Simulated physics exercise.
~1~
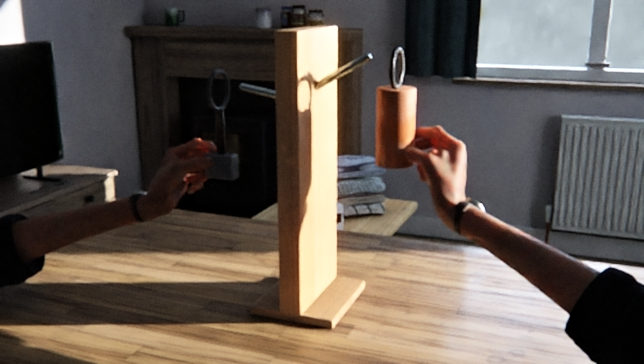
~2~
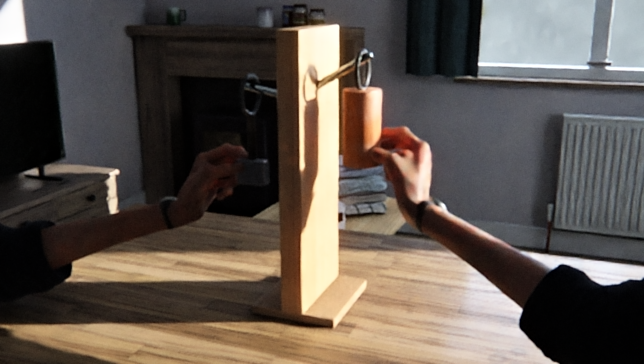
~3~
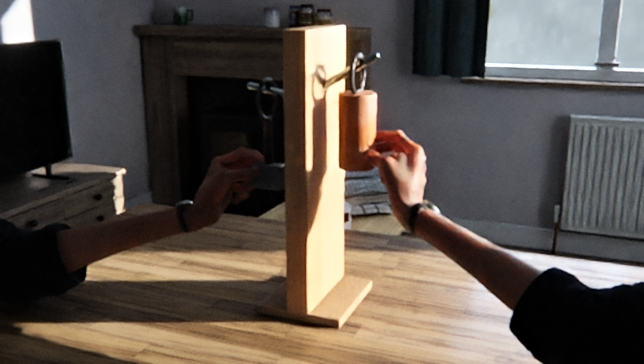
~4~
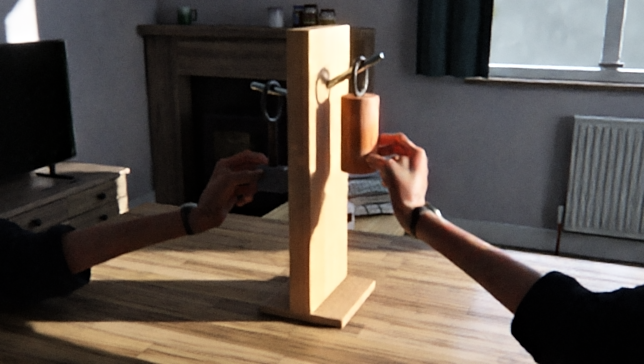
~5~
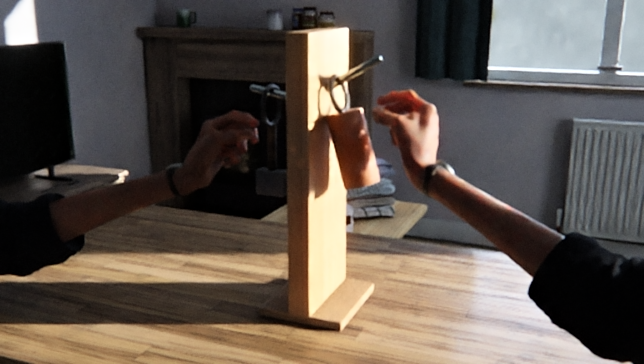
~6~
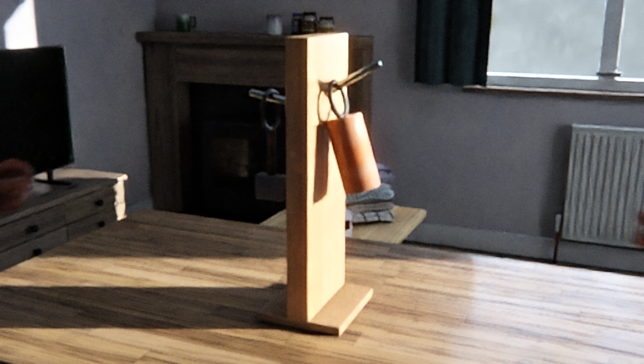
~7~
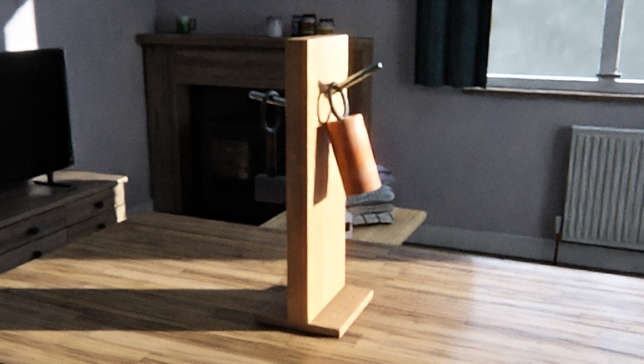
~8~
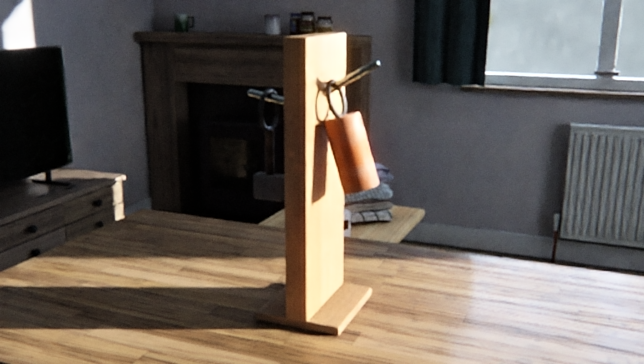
In a sunlit living room, two hands hang ringed objects on a wooden stand's pegs and withdraw, leaving the orange one tilted.
